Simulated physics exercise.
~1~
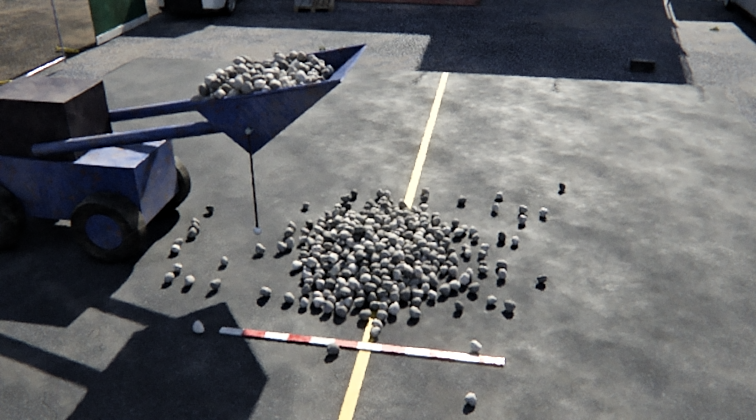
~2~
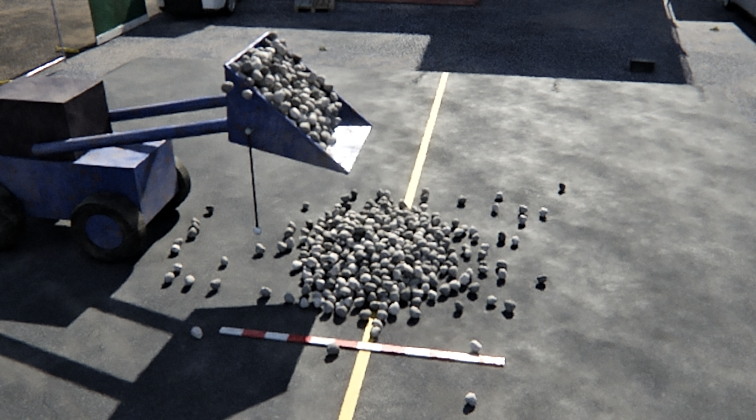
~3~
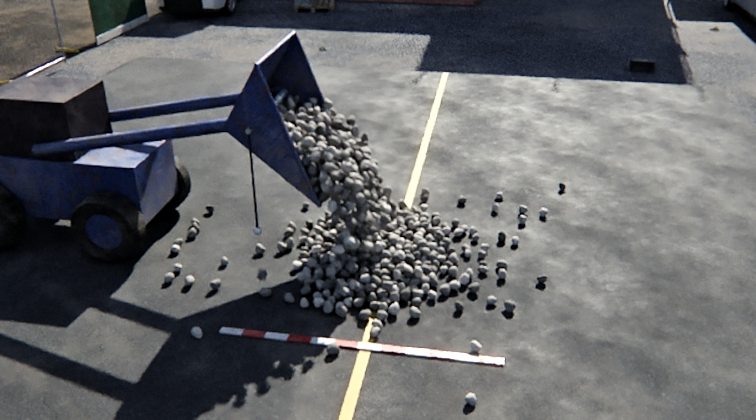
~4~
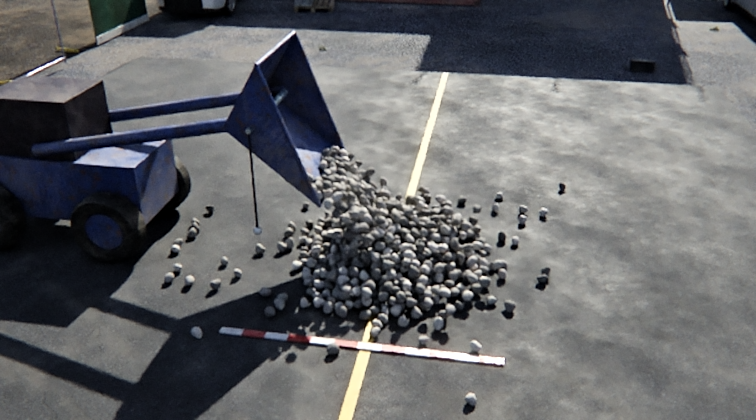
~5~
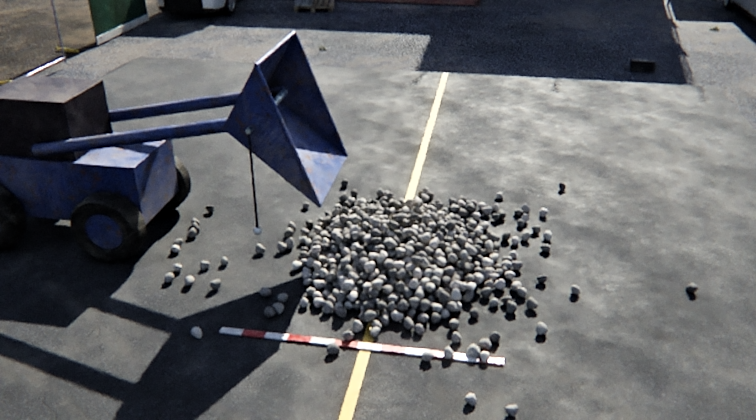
A blue loader with a raised bucket full of grey stones tipped it forward, and the stones slid out onto a loose heap on the dark ground, leaving the bucket empty and a wider pile spread across the yellow line.
